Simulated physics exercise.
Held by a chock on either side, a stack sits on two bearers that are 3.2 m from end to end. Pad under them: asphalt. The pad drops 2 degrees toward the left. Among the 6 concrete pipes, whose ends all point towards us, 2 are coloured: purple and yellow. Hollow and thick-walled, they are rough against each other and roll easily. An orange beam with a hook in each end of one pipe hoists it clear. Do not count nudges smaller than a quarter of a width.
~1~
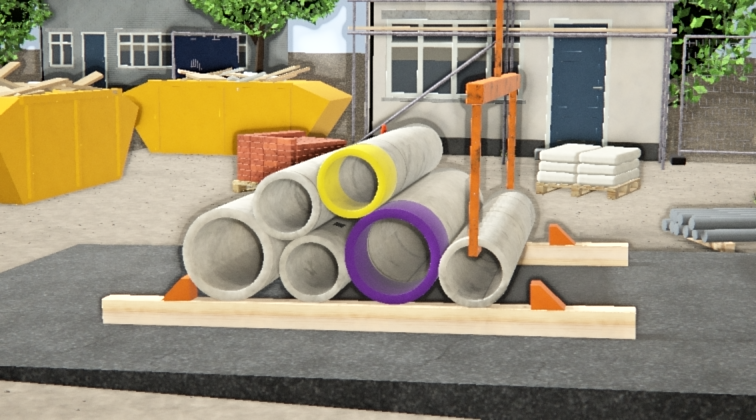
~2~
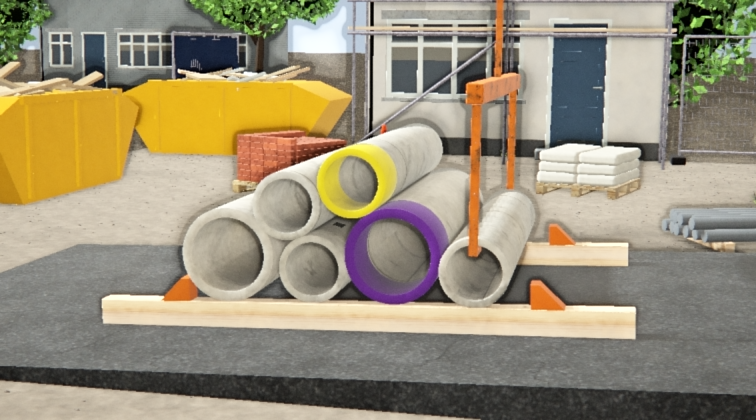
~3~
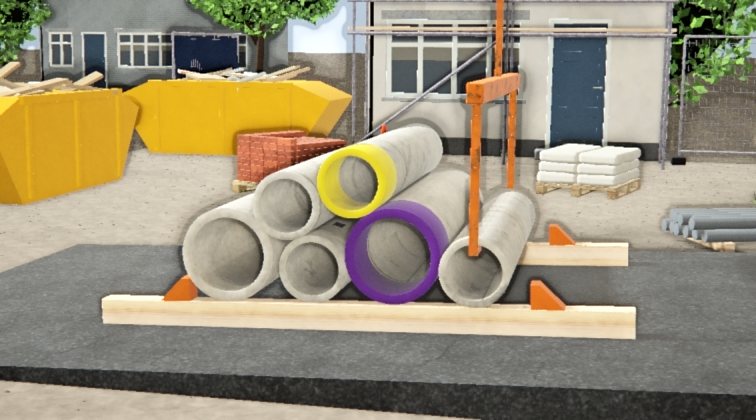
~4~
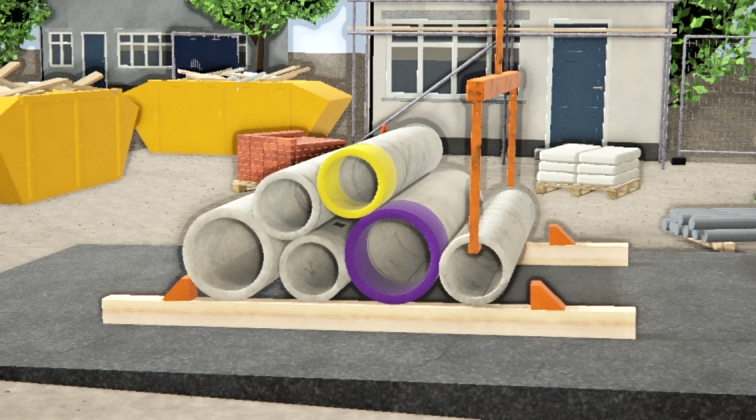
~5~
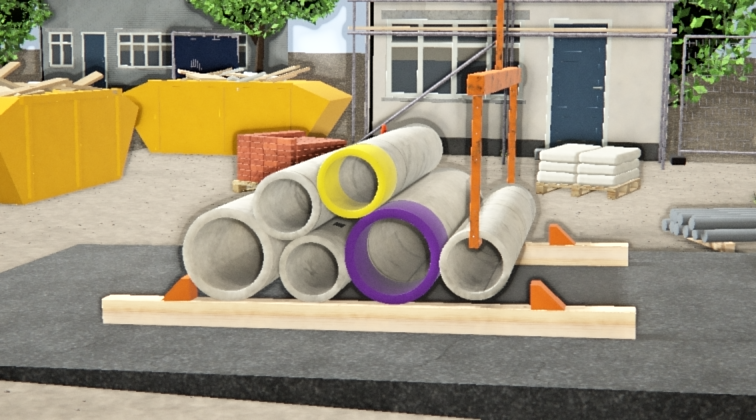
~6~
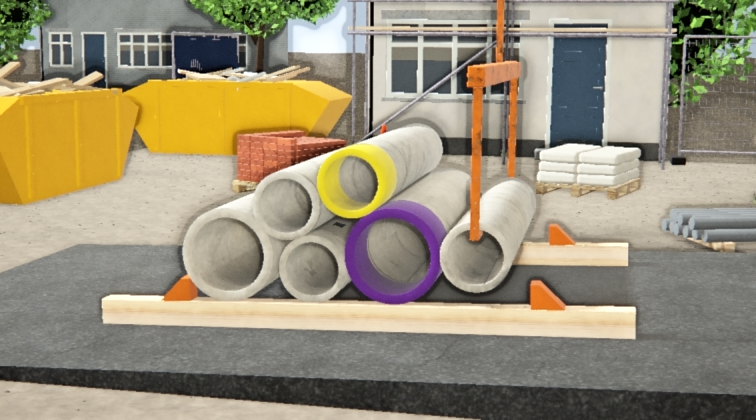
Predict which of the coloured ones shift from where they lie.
As for purple, it stays in position, while yellow stays in position.
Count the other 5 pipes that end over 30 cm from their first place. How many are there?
Counted: 0.
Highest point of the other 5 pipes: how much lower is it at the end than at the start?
Roughly 0 cm.
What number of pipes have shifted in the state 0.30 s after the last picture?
At that instant the count is 0.
Then, 0.3 s past the sixth picture, purple is unmoved; yellow is unmoved; 0 out of place.
Finally (0.7 s after the last picture), purple is unmoved; yellow is where it was; 0 out of place.
